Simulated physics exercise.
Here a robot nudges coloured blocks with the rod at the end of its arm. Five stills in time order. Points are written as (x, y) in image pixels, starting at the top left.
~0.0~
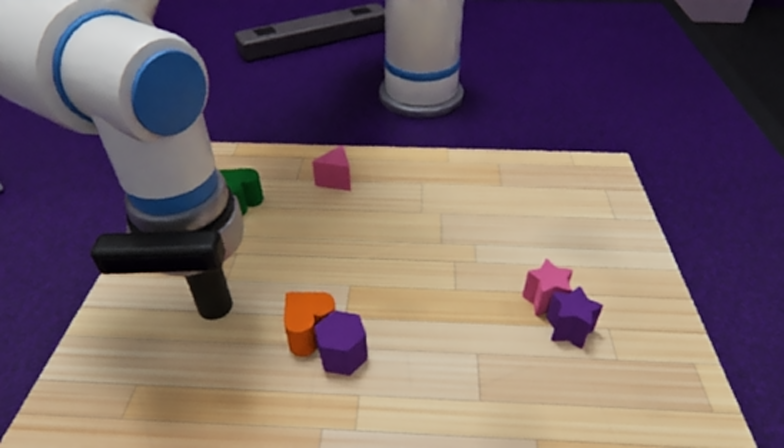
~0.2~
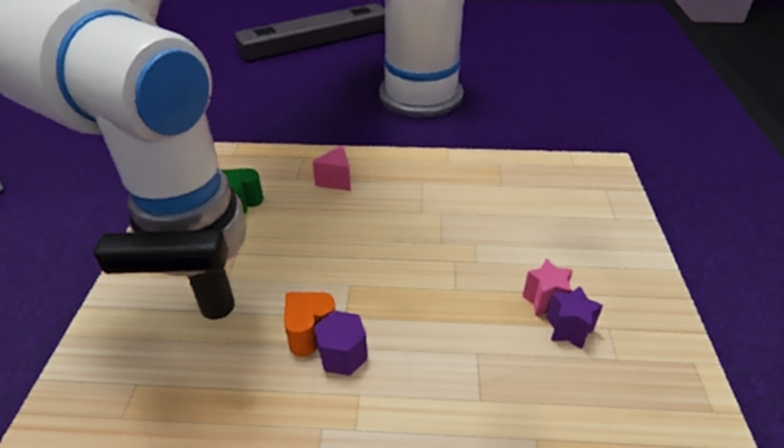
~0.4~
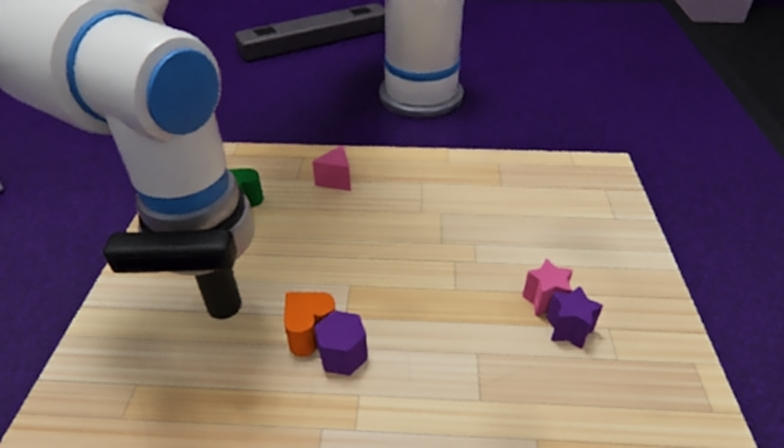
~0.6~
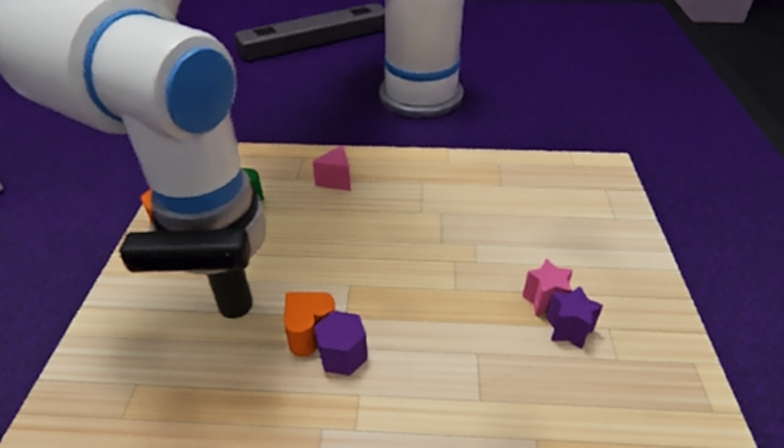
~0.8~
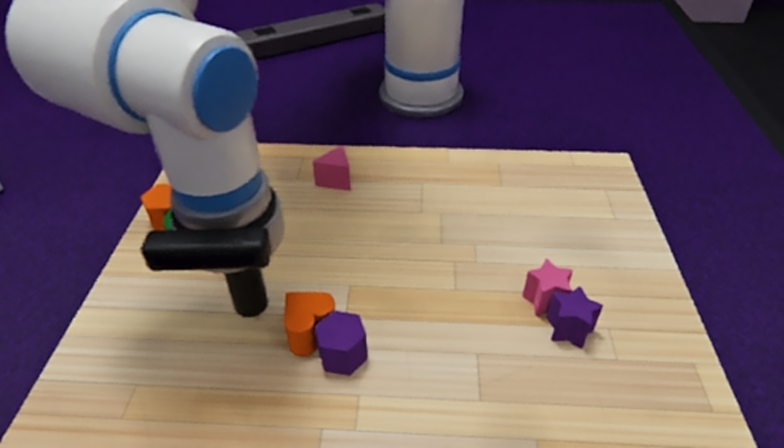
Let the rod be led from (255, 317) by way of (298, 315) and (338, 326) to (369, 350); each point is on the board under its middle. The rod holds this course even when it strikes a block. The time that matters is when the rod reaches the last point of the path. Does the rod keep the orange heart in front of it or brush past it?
In front, still.
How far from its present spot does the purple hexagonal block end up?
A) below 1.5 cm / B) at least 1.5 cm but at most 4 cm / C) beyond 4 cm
It's C.
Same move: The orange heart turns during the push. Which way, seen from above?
Clockwise from above.
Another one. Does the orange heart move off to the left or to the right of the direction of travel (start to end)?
Answer: Rightward.
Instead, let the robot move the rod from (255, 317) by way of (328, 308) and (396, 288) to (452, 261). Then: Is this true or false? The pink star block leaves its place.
Verdict: False.
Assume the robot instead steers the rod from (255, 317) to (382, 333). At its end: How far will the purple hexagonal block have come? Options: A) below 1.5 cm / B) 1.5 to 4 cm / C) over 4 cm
C.
The first path, step by step. One third of the way, rod at (297, 302); orange heart at (326, 311), turned 15° clockwise; purple hexagonal block at (352, 339), turned 20° clockwise.
Two thirds of the way, rod at (336, 313); orange heart at (362, 322), turned 45° clockwise; purple hexagonal block at (367, 359), turned 50° clockwise.
At the end, rod at (369, 337); orange heart at (392, 352), turned 65° clockwise; purple hexagonal block at (383, 393), turned 70° clockwise.
